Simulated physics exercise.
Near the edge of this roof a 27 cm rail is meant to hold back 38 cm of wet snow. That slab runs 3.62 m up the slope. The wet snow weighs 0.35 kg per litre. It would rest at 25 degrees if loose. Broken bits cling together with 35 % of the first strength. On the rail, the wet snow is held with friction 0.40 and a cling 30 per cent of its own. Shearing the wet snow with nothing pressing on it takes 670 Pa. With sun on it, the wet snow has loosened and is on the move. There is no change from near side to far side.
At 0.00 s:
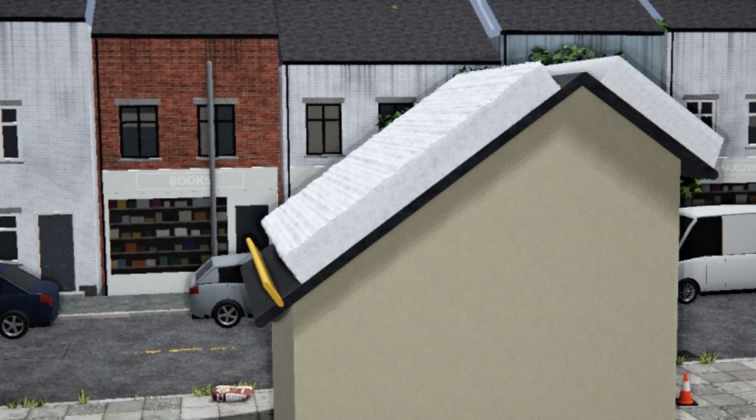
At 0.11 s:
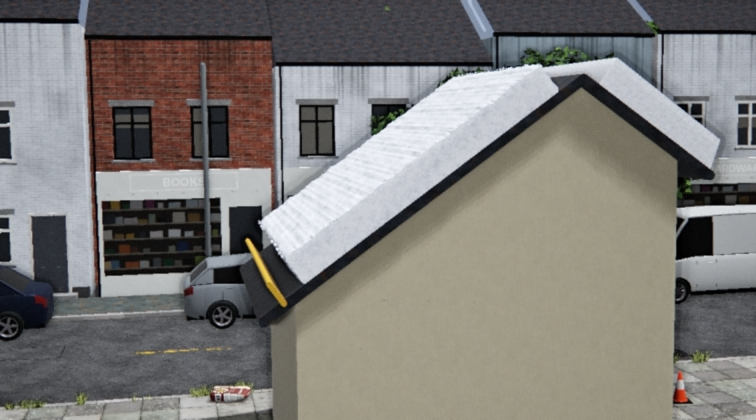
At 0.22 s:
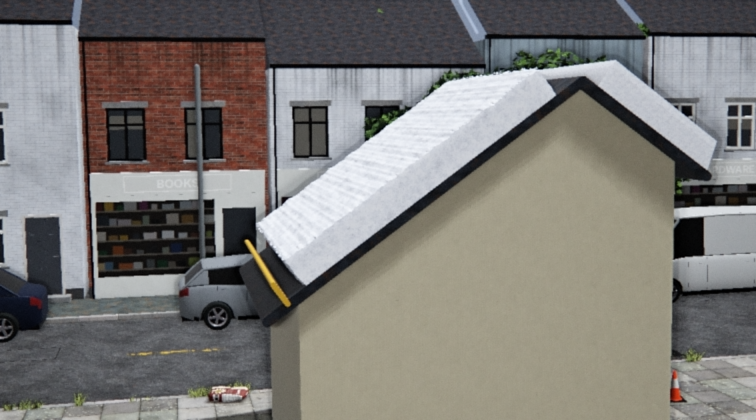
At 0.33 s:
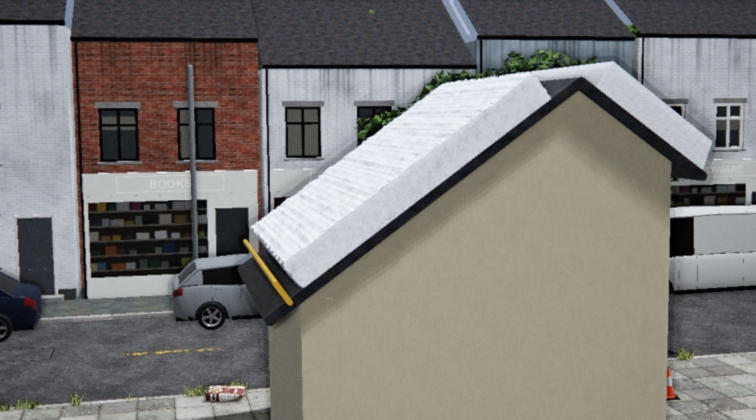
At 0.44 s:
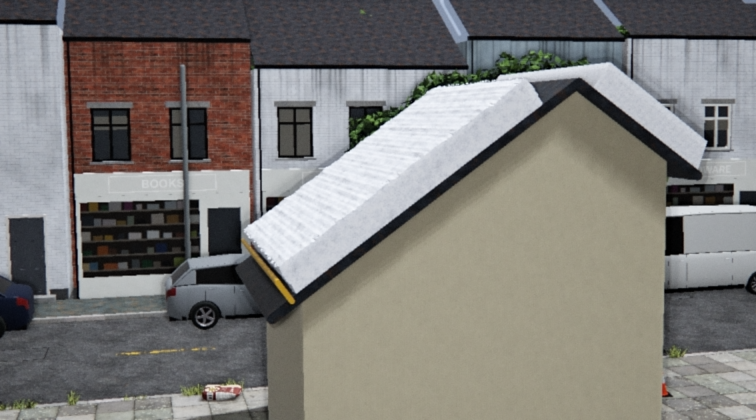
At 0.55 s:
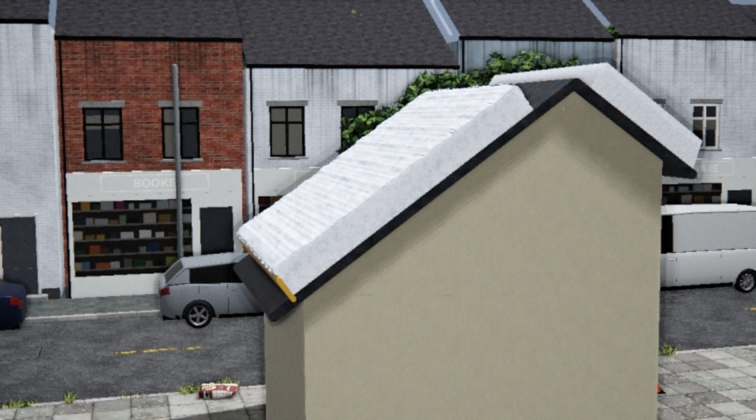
A street of terraced buildings with parked vehicles is seen from a raised viewpoint, looking past the end of a nearer roof. Thick white snow covers the dark-edged roof above a beige wall, with a yellow rail at its lower left edge and a red-brick bookshop behind. The snow slides slowly down the left slope in one piece, creeping over the rail, while the background drifts left as the camera moves.
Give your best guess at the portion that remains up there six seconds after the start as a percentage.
My guess is around 69 per cent.
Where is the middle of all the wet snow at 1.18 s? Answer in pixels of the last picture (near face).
Close to (364, 216) in the last picture.
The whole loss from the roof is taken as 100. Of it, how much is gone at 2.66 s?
It comes to around 90 percent.
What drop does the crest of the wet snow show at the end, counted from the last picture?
Looks like something near 0.8 m to me.
After 1.18 s, 95 % of the snow is on the roof.
After 1.92 s, 78 % of the snow is on the roof.
After 2.66 s, 71 % of the snow is on the roof.
After 3.40 s, 69 % of the snow is on the roof.
After 6.00 s, 69 % of the snow is on the roof.
